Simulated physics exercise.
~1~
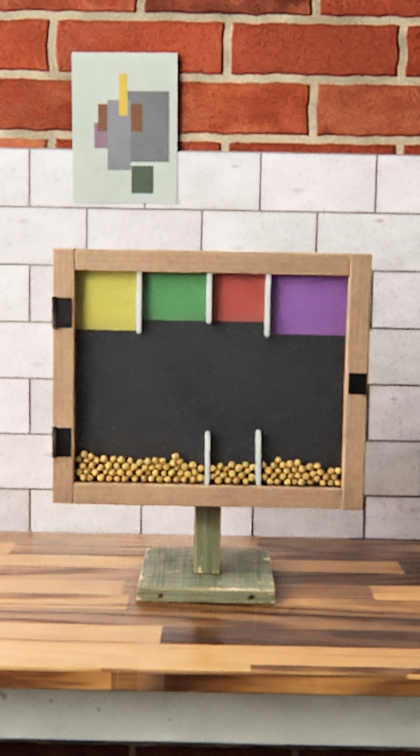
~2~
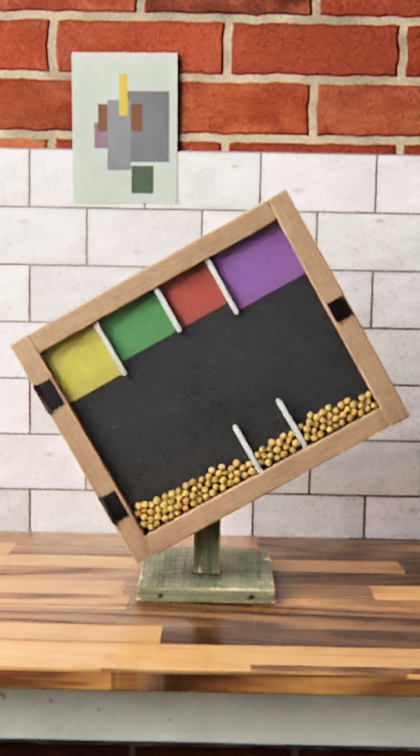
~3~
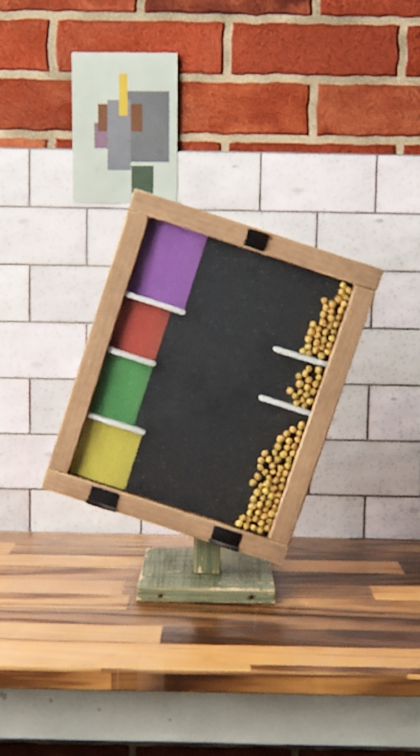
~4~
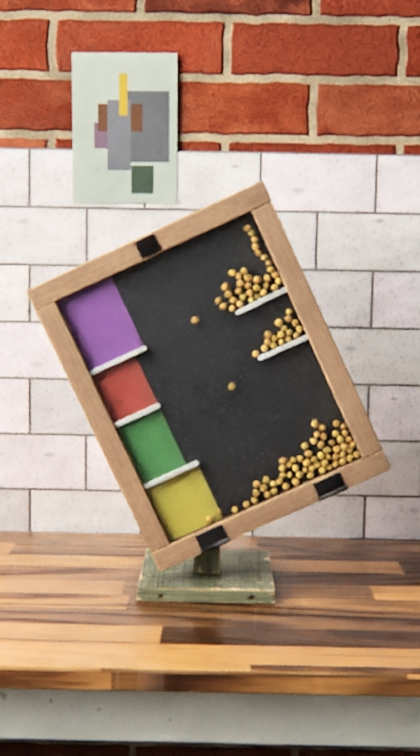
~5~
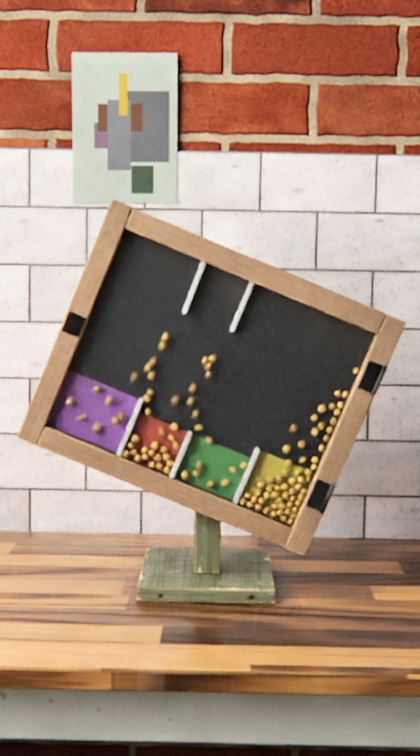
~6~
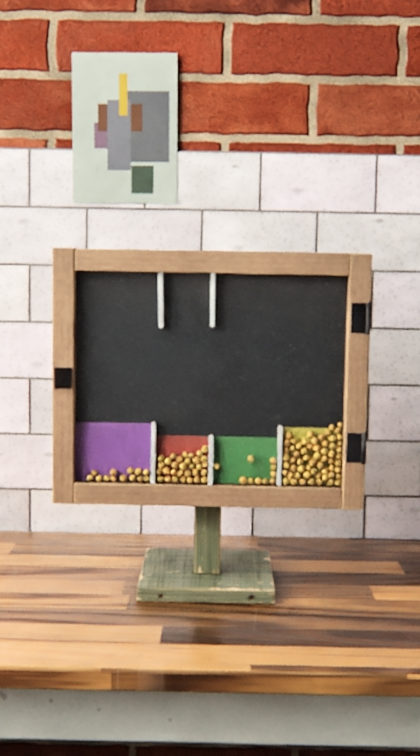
In the video, a framed black case holding small golden beads turns counterclockwise on its stand until it is upside down, and the beads slide and tumble into four coloured pockets, ending with most in yellow, fewer in red, and only a few in purple and green.
